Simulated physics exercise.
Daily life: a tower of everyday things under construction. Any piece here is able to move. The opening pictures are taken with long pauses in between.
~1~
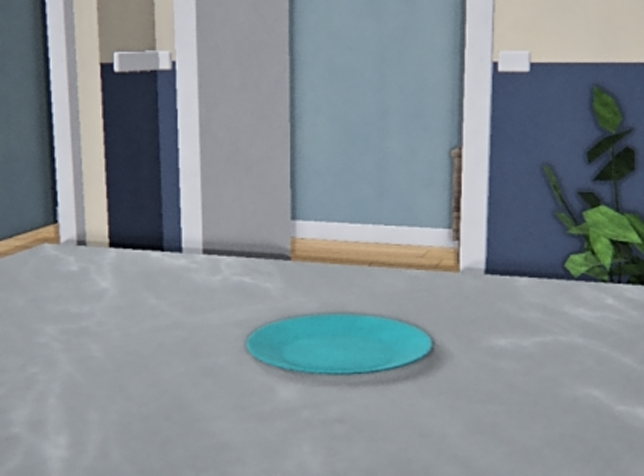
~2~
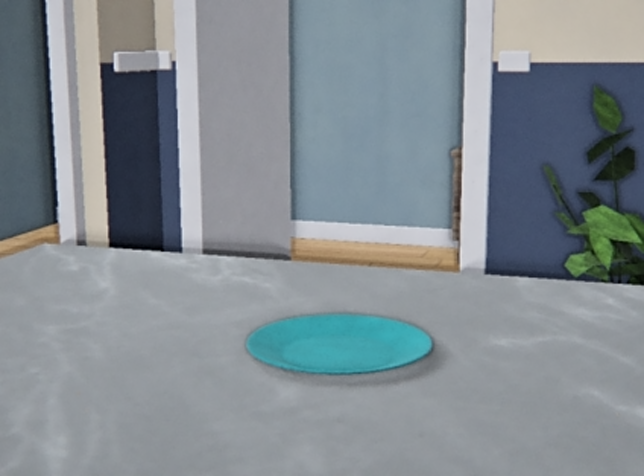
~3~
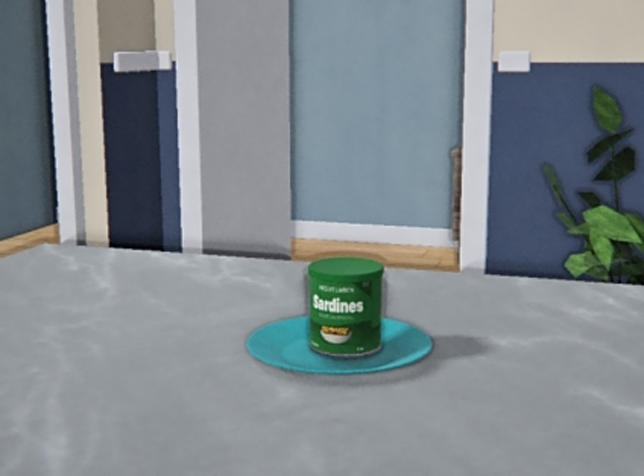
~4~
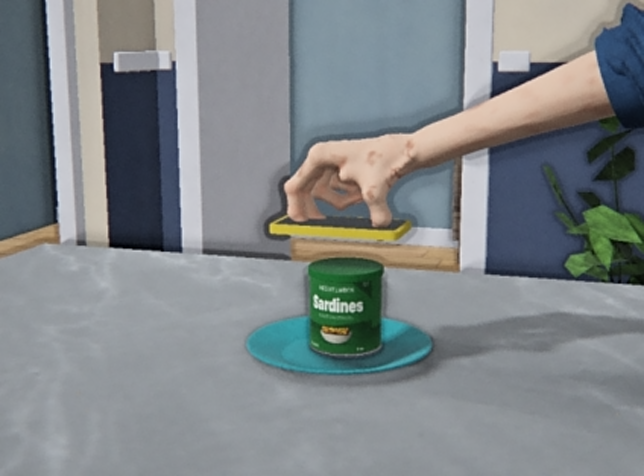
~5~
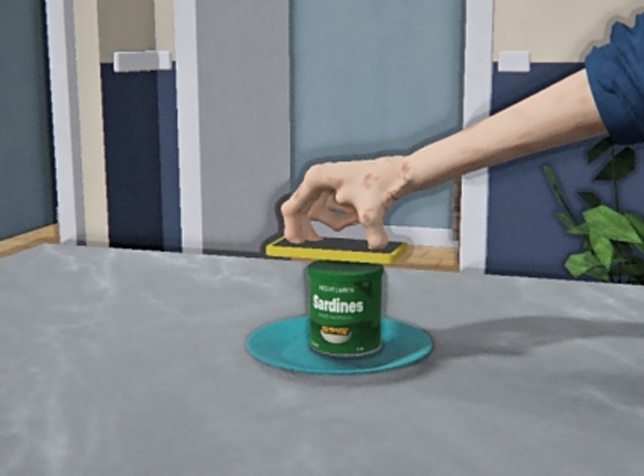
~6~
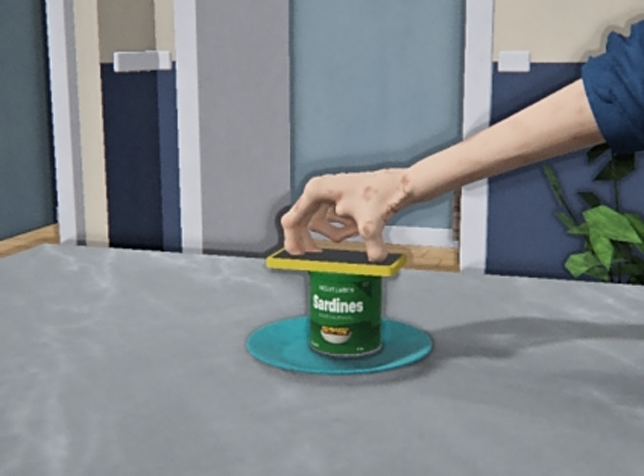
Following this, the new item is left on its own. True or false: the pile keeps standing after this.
True.
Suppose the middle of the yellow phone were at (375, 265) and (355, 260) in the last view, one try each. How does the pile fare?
First attempt - it does not fall; second attempt - it does not fall.
Then, 1.00 s on from there, no change.
Then, 2.10 s on from there, things are still on the move.
In the end, all 3 unmoved. At the end, from the last picture's camera, yellow phone near (337, 261). The pile stays up.
